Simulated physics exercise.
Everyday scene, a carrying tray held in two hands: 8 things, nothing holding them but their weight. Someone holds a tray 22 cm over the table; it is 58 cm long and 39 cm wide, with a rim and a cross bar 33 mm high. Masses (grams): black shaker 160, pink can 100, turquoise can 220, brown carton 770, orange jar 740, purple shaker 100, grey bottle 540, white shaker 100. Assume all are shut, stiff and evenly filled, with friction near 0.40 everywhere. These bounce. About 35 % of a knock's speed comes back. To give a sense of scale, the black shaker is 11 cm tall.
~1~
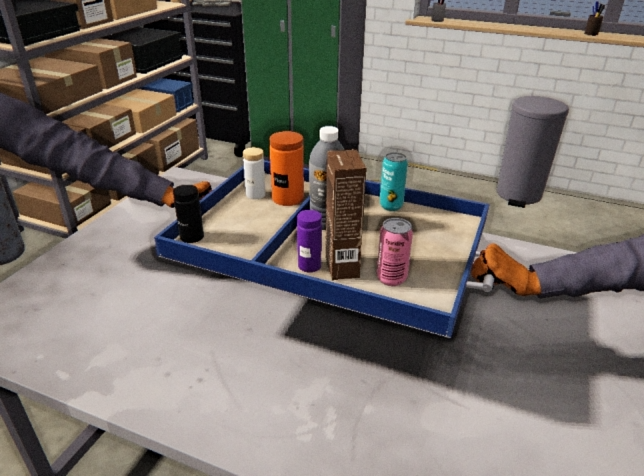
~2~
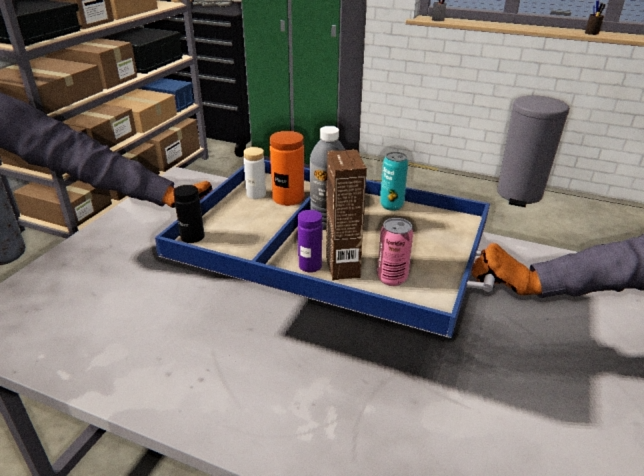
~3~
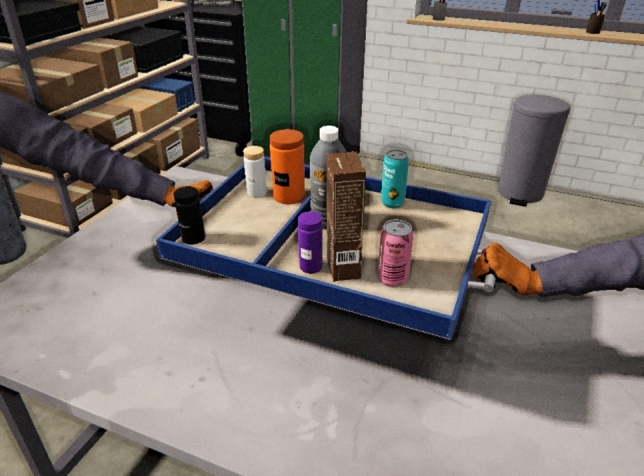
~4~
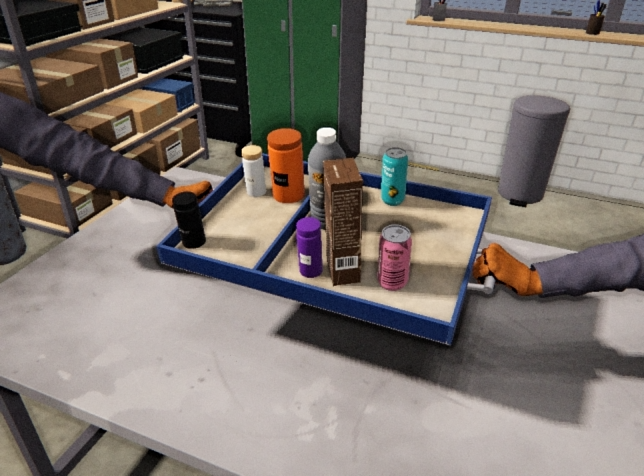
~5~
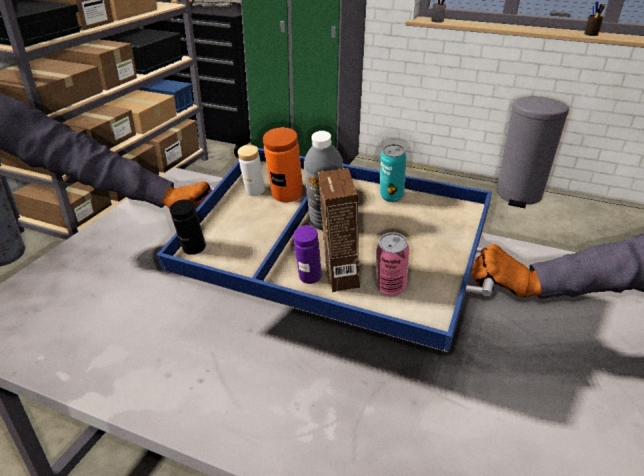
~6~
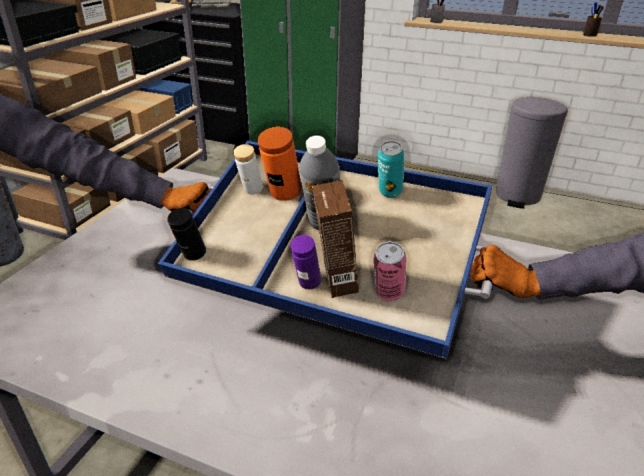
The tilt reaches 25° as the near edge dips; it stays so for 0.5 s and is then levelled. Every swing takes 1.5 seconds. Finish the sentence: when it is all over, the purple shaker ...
The purple shaker has come off the tray.
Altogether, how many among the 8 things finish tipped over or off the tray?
Total count: 7.
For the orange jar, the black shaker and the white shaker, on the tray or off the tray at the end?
Once it all settles, the orange jar leaves its surface, the black shaker stays on its surface and the white shaker stays on its surface.
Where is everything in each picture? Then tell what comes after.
The first frame shows tray level; purple shaker (310, 241); black shaker (189, 214).
The second frame shows tray level; turquoise can (394, 182); brown carton (344, 217).
The third frame shows tilt 2°, near edge down; orange jar (288, 168).
The fourth frame shows tilt 6°, near edge down; white shaker (254, 172); black shaker (189, 220).
The fifth frame shows tilt 11°, near edge down; pink can (392, 266); turquoise can (393, 174).
The sixth frame shows tilt 17°, near edge down; purple shaker (307, 263); brown carton (337, 243).
Then, 0.70 s past the last view, tilt 25°, near edge down; purple shaker now off the tray; white shaker on its side; brown carton tipped 7° against what carries it.
Then, 1.10 s past the last view, tilt 25°, near edge down; brown carton now off the tray; white shaker on its side; orange jar shifted 16 cm.
Then, 1.60 s past the last view, tilt 19°, near edge down; turquoise can and grey bottle now off the tray; white shaker on its side; pink can tipped 73° against what carries it.
Then, 2.10 s past the last view, tilt 6°, near edge down; orange jar now off the tray; white shaker on its side; pink can tipped 70° against what carries it.
Finally, off the tray, turquoise can, brown carton, orange jar, purple shaker and grey bottle; on their side or leaning hard on the tray, pink can and white shaker; black shaker still in place (within 5 cm). Final places as that camera would see them, purple shaker near (199, 406).
